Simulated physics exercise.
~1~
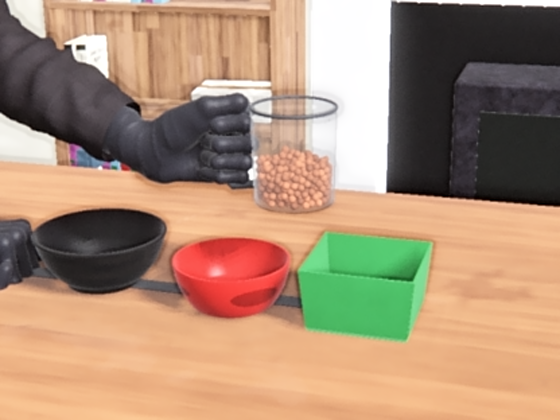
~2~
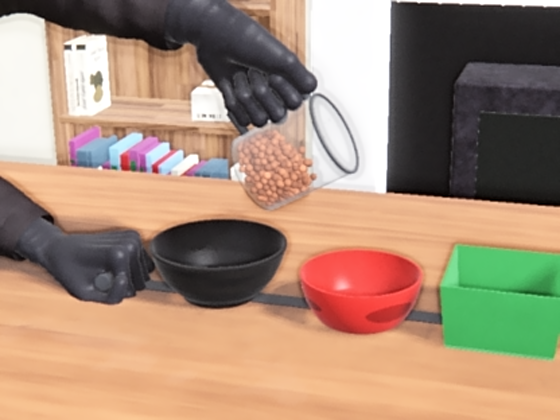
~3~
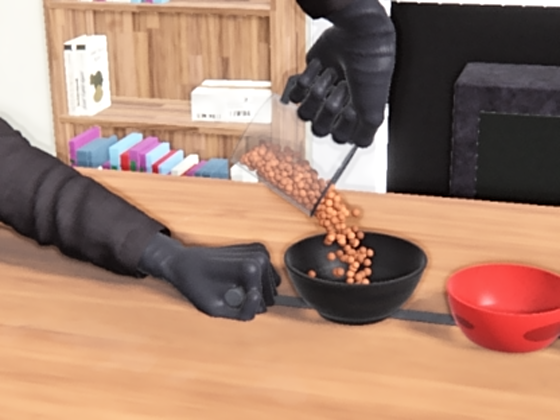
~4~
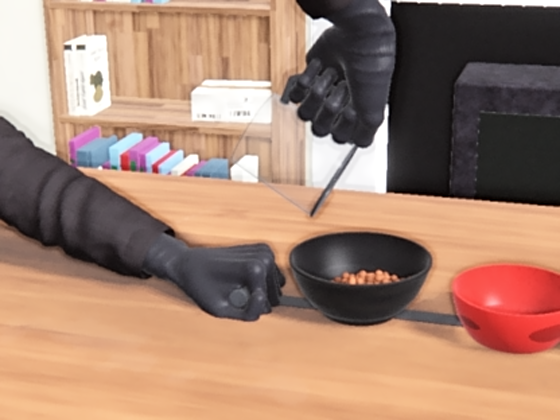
Gloved hand tipping a clear cup of brown pellets into a black bowl as linked dishes slide right, all landing inside.
